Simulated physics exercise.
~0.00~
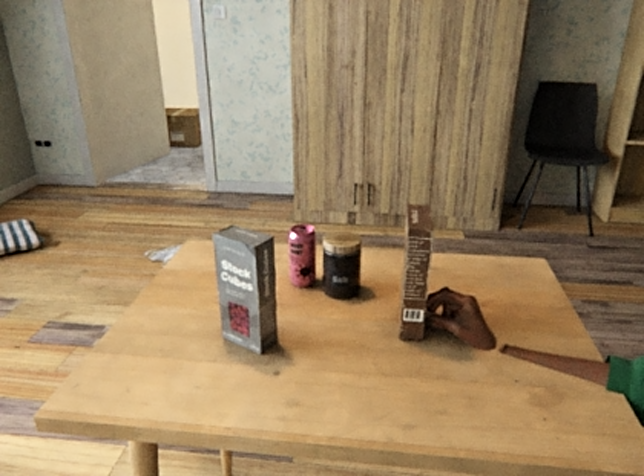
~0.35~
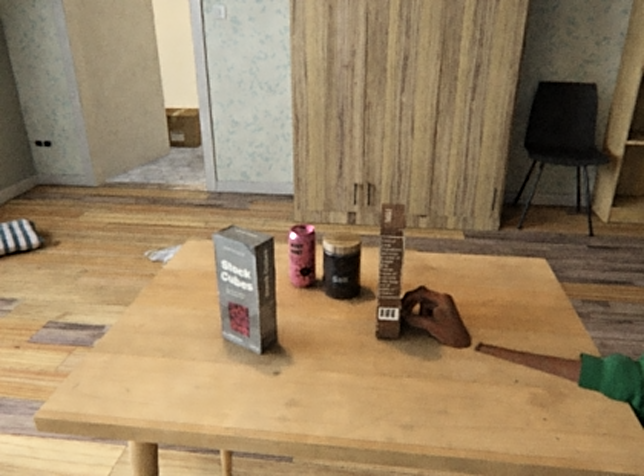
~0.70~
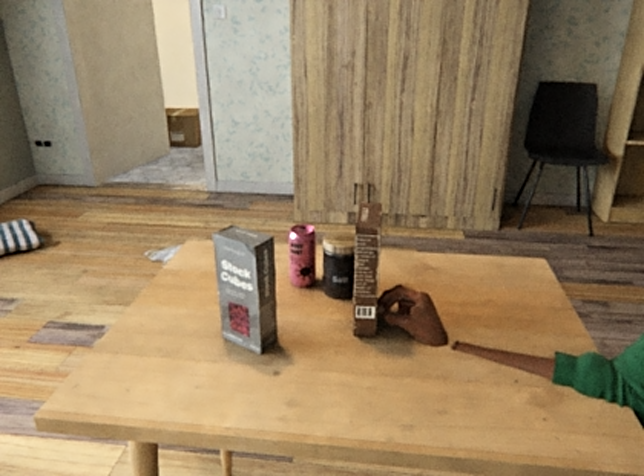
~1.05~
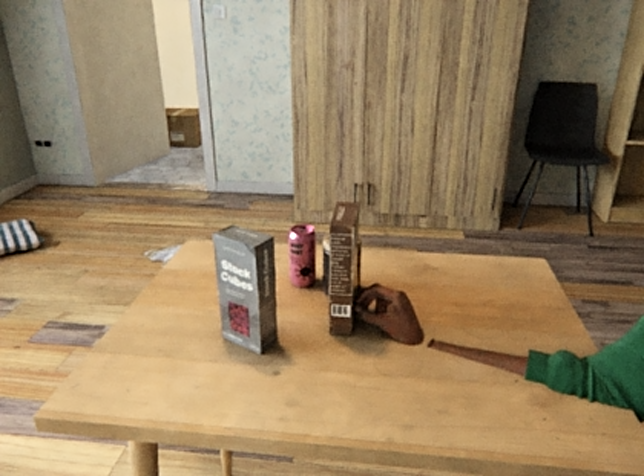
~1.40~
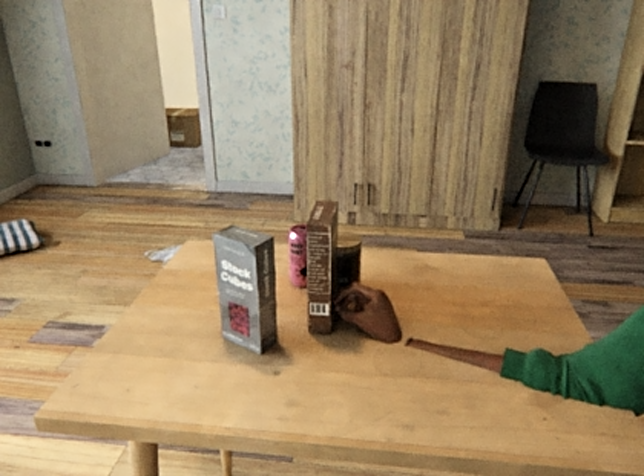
In a room with patterned walls and a plank floor, a light wooden table is seen from the front and slightly above, with a wooden wardrobe and a dark chair behind it. A grey packet stands left of centre, a pink can and a black jar stand farther back, and a tall, thin brown packet stands to the right. A hand with a green sleeve, reaching in from the right, pushes the brown packet steadily left. The packet slides upright, passing in front of the black jar. It ends still standing, close to the grey packet and partly hiding the can, with the hand beside it.
